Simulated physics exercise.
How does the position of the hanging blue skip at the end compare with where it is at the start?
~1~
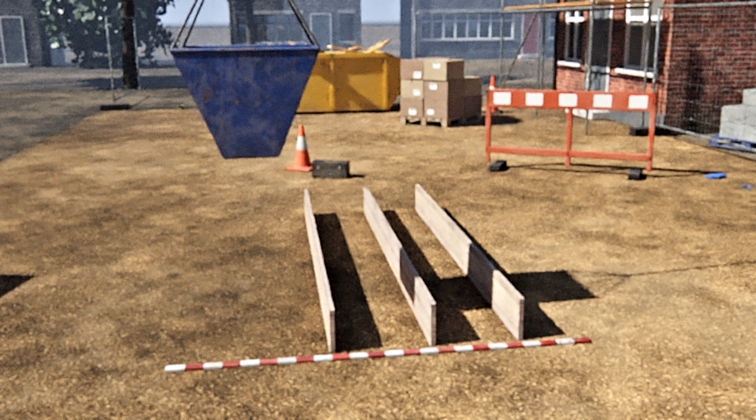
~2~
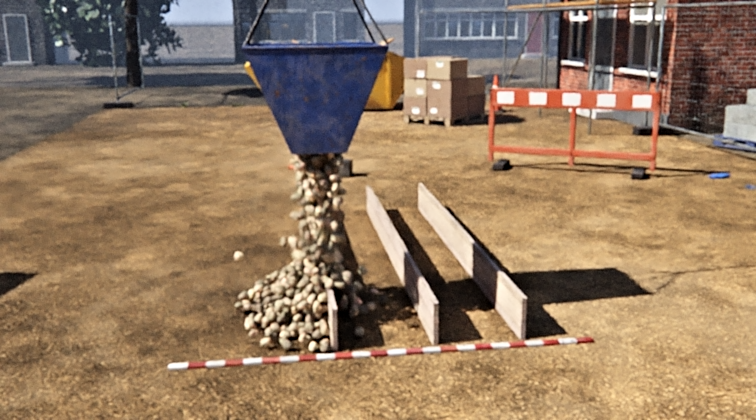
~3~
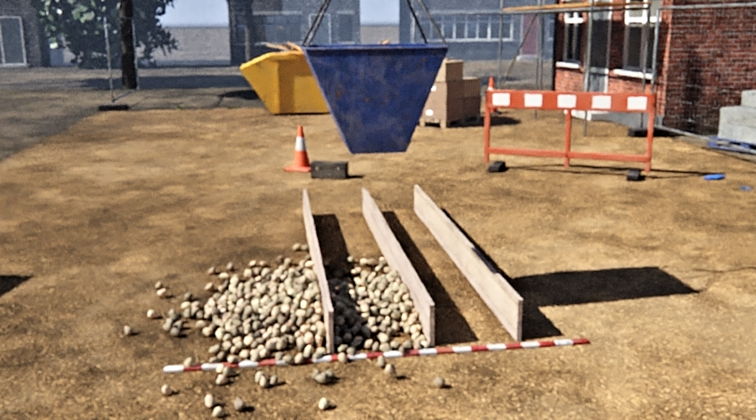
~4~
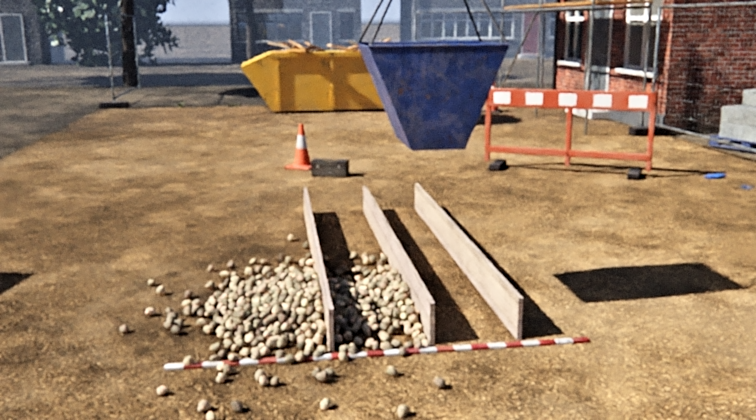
At the start the blue skip hangs to the left, near the traffic cone. By the end it hangs well to the right, close to the orange and white barrier, at about the same height.
In a yard, a skip moves right, dropping stones left of and into the left bay.
